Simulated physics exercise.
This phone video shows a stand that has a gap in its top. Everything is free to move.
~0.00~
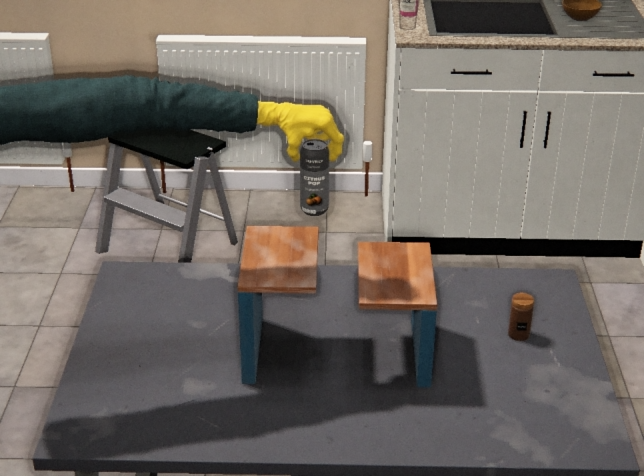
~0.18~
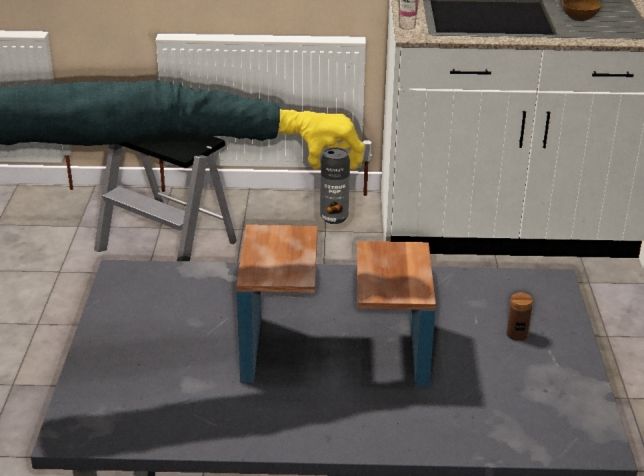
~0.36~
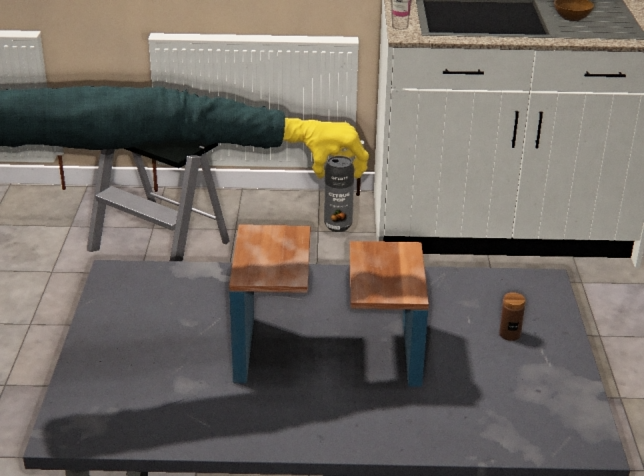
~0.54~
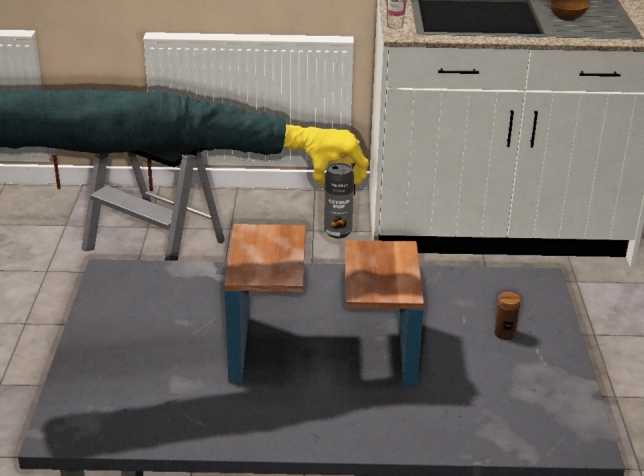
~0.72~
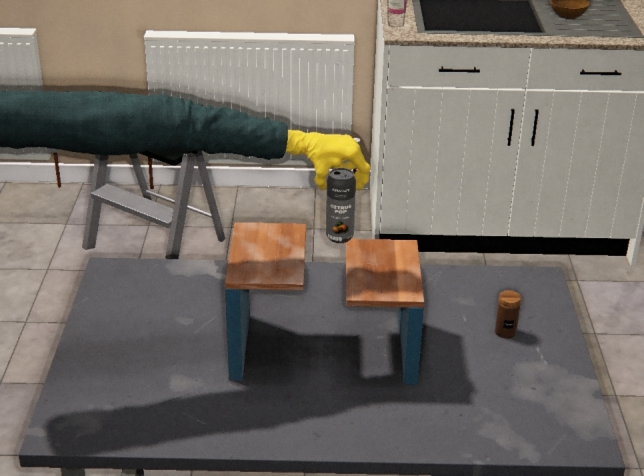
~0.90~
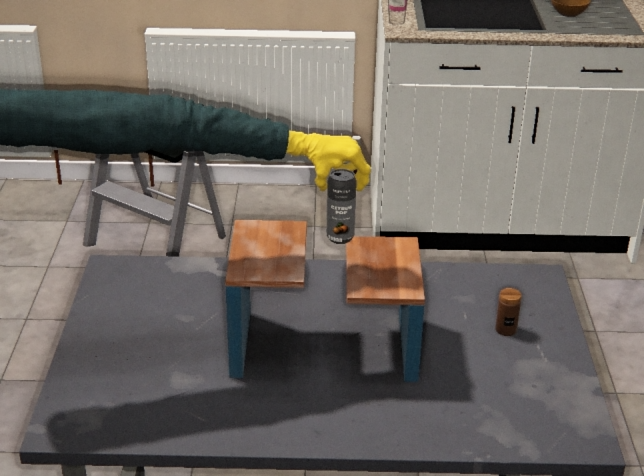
In a kitchen, a yellow-gloved hand on a dark green sleeve holds a grey can above a dark table, where a stand with a gapped wooden top sits beside a brown shaker. The hand carries the can a short way right and slightly down, then keeps it nearly still above the gap.
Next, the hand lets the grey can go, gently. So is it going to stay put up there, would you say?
Yes. My guess is it gets held up.
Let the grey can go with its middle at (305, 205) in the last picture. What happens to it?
Let go there, it does not get through.
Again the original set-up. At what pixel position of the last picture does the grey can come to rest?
At about (319, 245).
Around 1.10 s, grey can displaced about its own width near (341, 228).
Around 1.20 s, grey can rocked 14° from its first pose near (331, 237).
Around 1.30 s, grey can rocked 42° from its first pose near (319, 245).
Finally (1.9 s), down or leaning hard on the stand or table, grey can; brown shaker still in place. Final places as the last picture's camera would see them, grey can near (319, 245). The can stays on top.
